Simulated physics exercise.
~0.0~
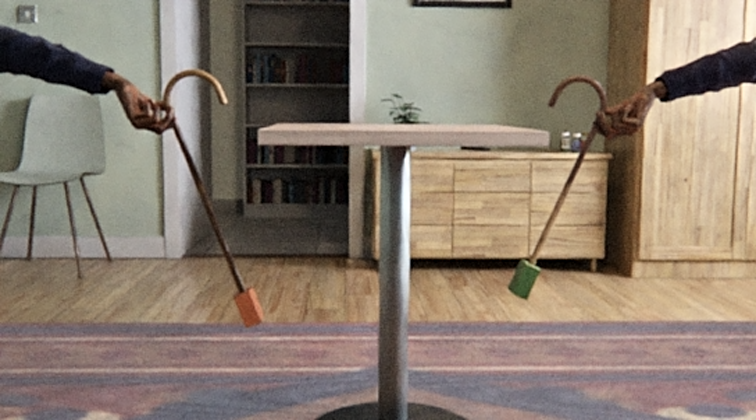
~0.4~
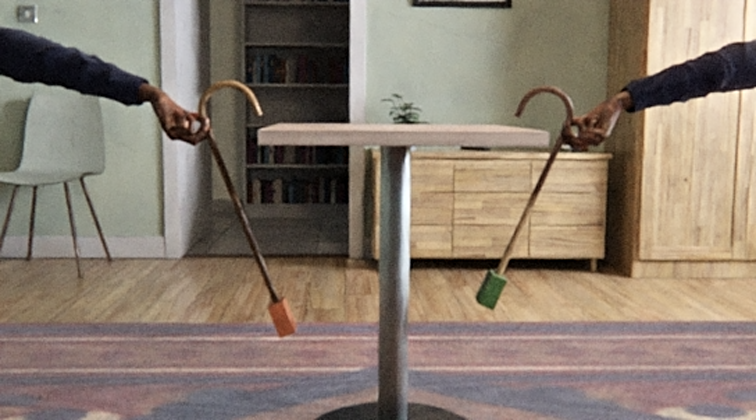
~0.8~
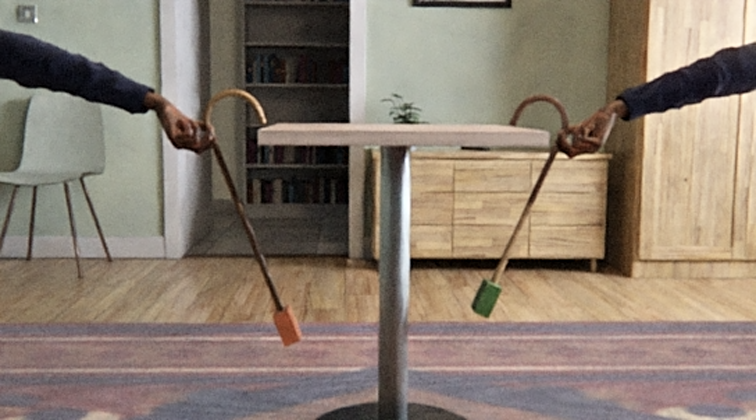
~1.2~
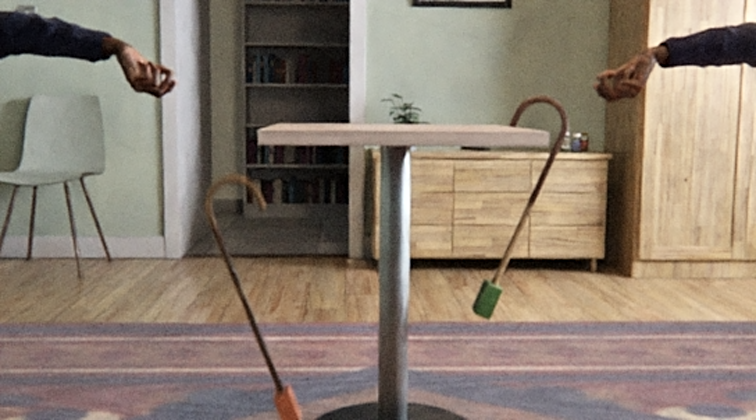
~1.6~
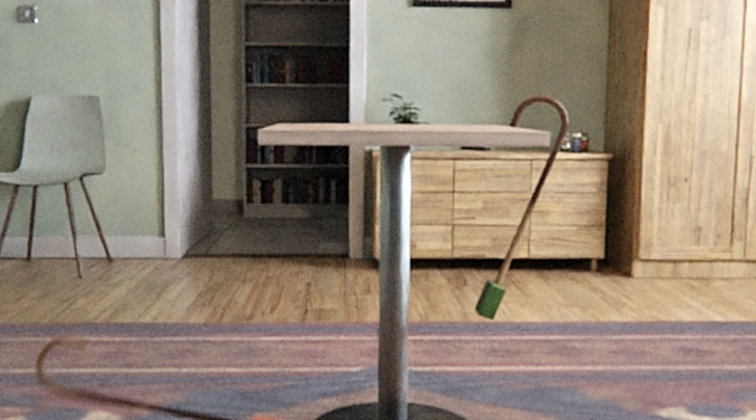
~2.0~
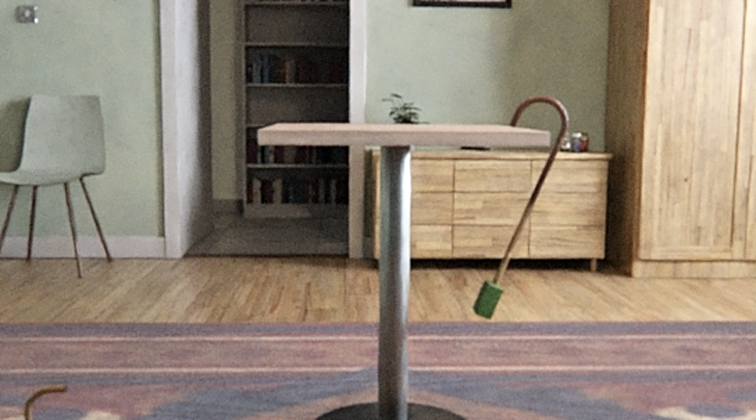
Two hands brought hooked canes, one tipped with an orange block and the other with a green one, toward opposite ends of a small table and let go; the left cane dropped to the rug and toppled, while the right one stayed hanging.
